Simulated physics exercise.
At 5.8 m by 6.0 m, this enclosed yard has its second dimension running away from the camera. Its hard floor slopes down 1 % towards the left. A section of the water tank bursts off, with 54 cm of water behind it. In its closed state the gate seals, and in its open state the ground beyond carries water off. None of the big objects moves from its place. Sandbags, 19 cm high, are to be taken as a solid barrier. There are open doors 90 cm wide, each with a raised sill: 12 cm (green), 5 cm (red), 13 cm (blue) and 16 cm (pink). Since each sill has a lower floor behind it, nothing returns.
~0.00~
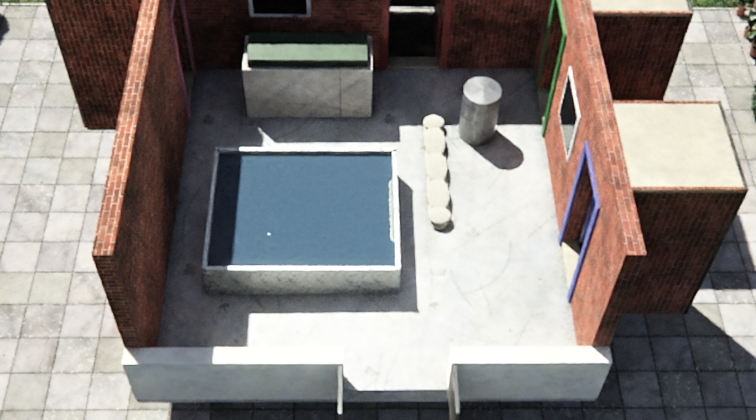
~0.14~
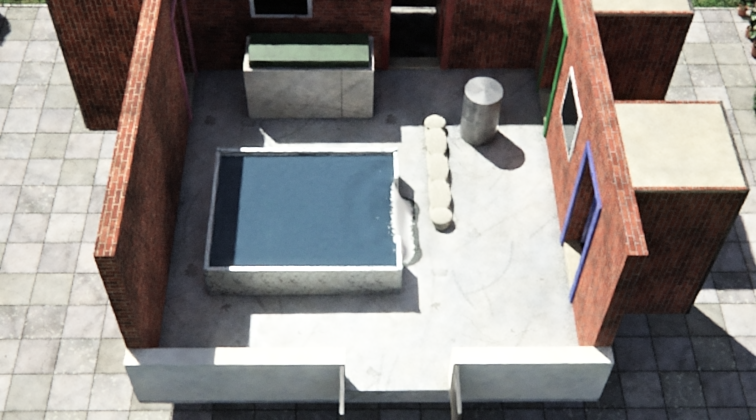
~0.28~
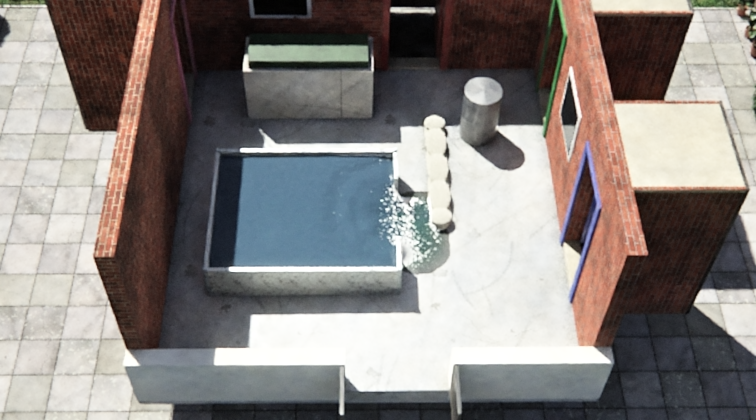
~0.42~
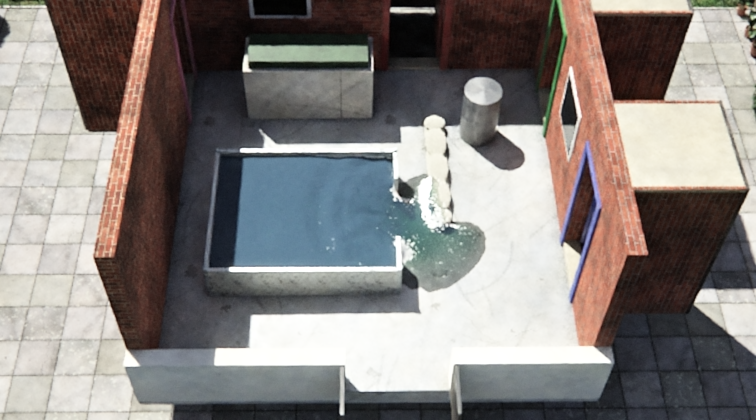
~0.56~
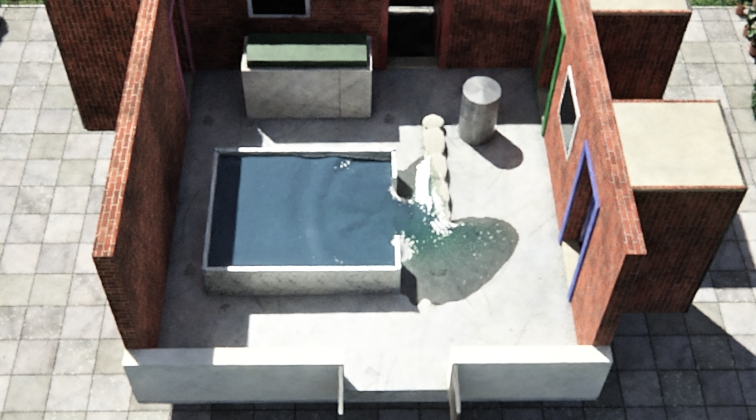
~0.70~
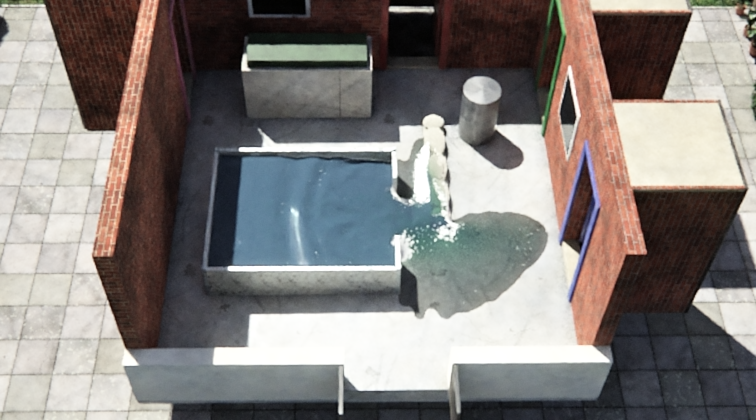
Water bursts through the right side of a tank and spreads across the yard floor.
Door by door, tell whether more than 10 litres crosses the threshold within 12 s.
Result: Green door: Short of the limit. Red door: Beyond the limit. Blue door: Beyond the limit. Pink door: Short of the limit.
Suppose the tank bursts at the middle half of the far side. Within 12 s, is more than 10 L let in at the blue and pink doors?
With respect to that limit, blue ends up inside it, pink ends up outside it.
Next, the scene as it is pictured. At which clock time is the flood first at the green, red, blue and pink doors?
Door times: Green 2.2 s / red 1.6 s / blue 0.9 s / pink 4.0 s.
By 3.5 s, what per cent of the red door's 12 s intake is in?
Around 15 percent.
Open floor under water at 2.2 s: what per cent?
I'd say around 45 % is wet.
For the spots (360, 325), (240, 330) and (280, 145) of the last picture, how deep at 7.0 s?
Close to 3, 4 and 2 centimetres.
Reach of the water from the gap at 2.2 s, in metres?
Roughly 3.4 m.
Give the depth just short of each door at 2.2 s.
Depths in cm: Green 1, red 10, blue 23, pink 0.
After 1.4 s water covers 30 % of the floor and is deepest (37 cm) near (424, 226); green door not reached, red door not reached, blue door 22 cm at the sill, 8 L in, pink door not reached.
After 2.2 s water covers 45 % of the floor and is deepest (37 cm) near (424, 226); green door 1 cm at the sill, 0 L in, red door 10 cm at the sill, 1 L in, blue door 23 cm at the sill, 37 L in, pink door not reached.
After 3.5 s water covers 60 % of the floor and is deepest (27 cm) near (423, 216); green door 7 cm at the sill, 0 L in, red door 11 cm at the sill, 28 L in, blue door 20 cm at the sill, 84 L in, pink door not reached.
After 7.0 s water covers 95 % of the floor and is deepest (18 cm) near (423, 216); green door 7 cm at the sill, 0 L in, red door 11 cm at the sill, 94 L in, blue door 13 cm at the sill, 109 L in, pink door 7 cm at the sill, 0 L in.
After 12.0 s water covers 95 % of the floor and is deepest (14 cm) near (188, 131); green door 7 cm at the sill, 0 L in, red door 9 cm at the sill, 163 L in, blue door 8 cm at the sill, 110 L in, pink door 10 cm at the sill, 0 L in.
